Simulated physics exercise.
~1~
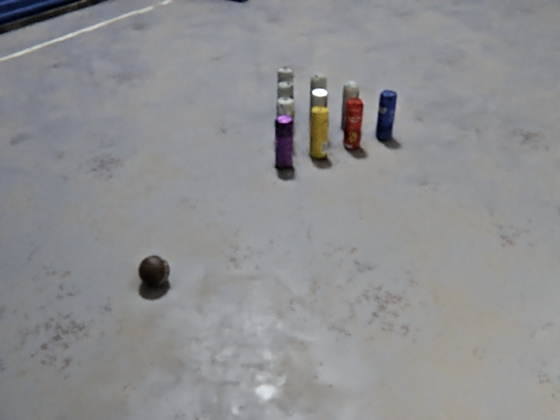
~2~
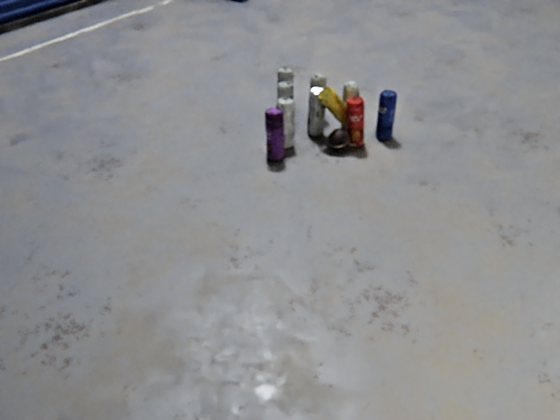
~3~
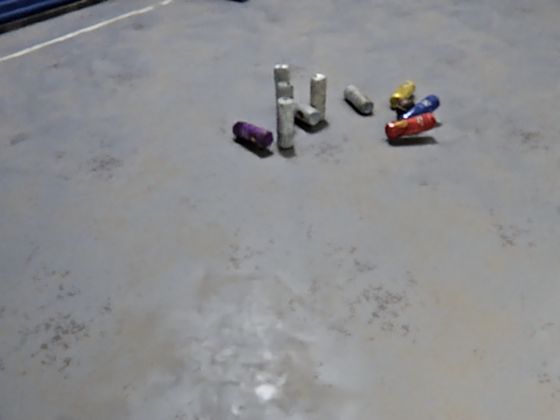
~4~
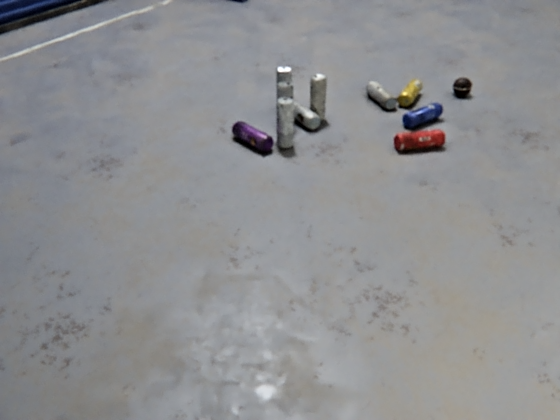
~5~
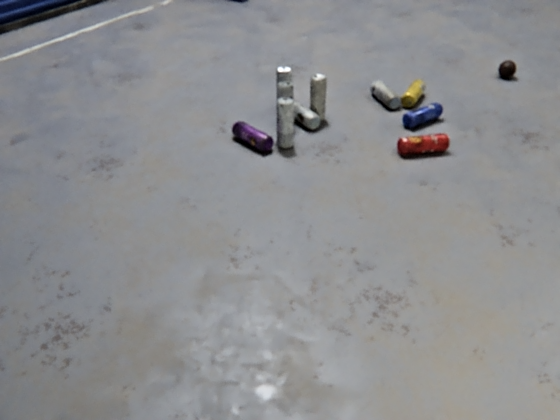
On a smooth grey floor, a dark ball rolled into a cluster of upright tubes, knocking over the yellow, red, blue, purple and some silvery ones, then rolled away to the right, leaving a few silvery tubes standing.
